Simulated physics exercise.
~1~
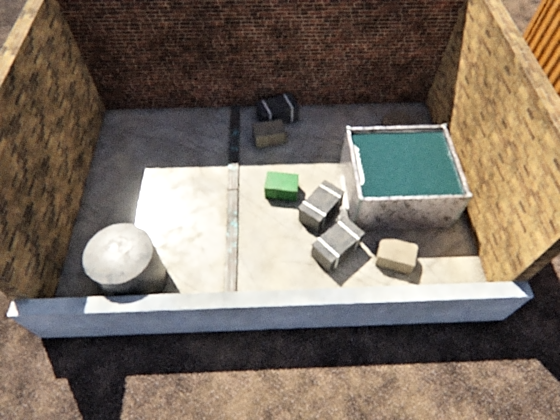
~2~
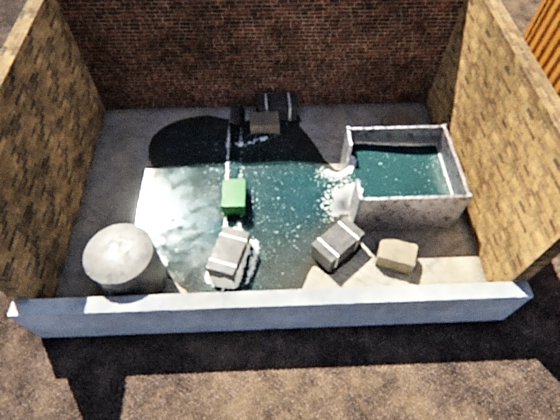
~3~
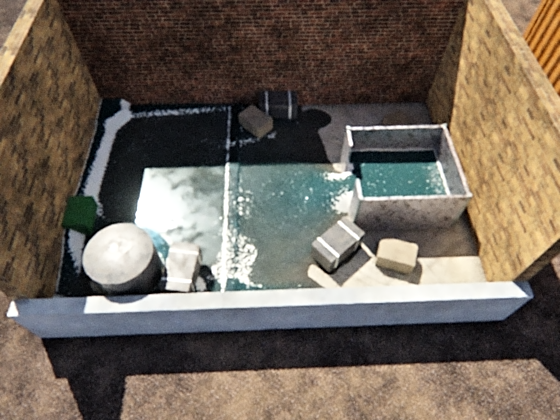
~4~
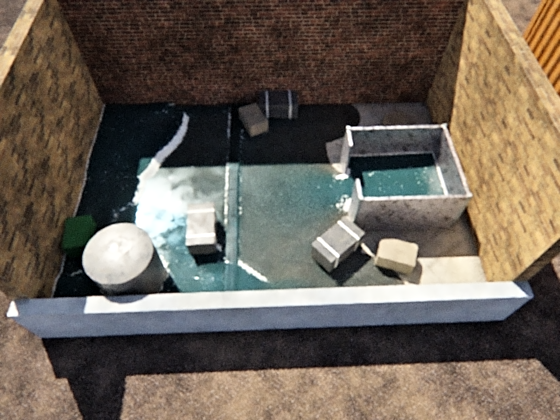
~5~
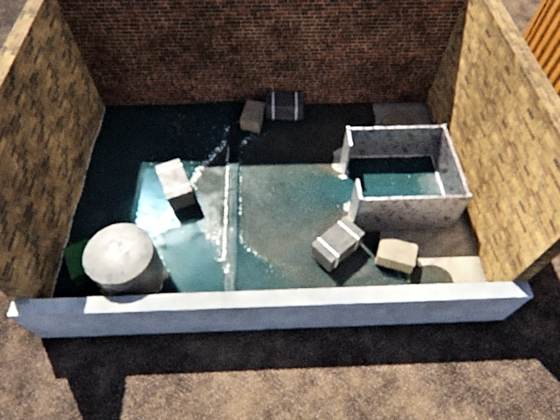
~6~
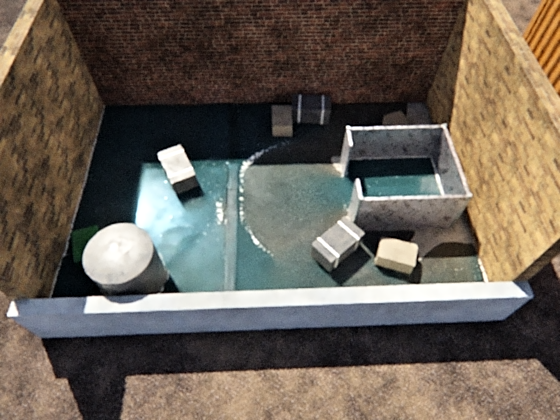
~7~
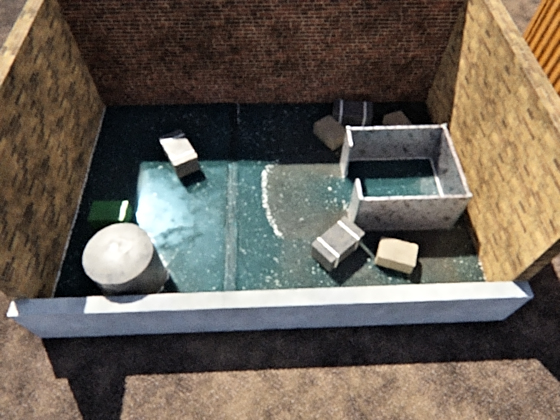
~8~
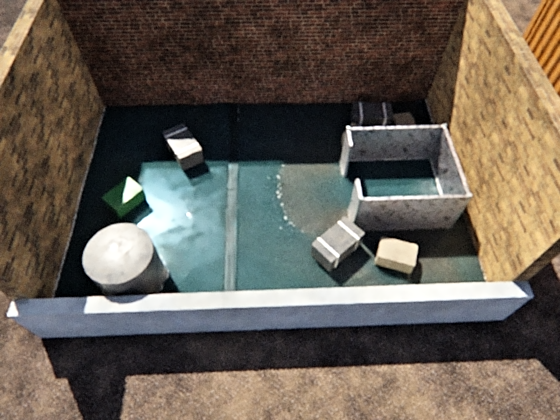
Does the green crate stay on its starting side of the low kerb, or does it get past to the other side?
It gets past the kerb. The rushing water carries it over to the left side, where it is still floating at the end.
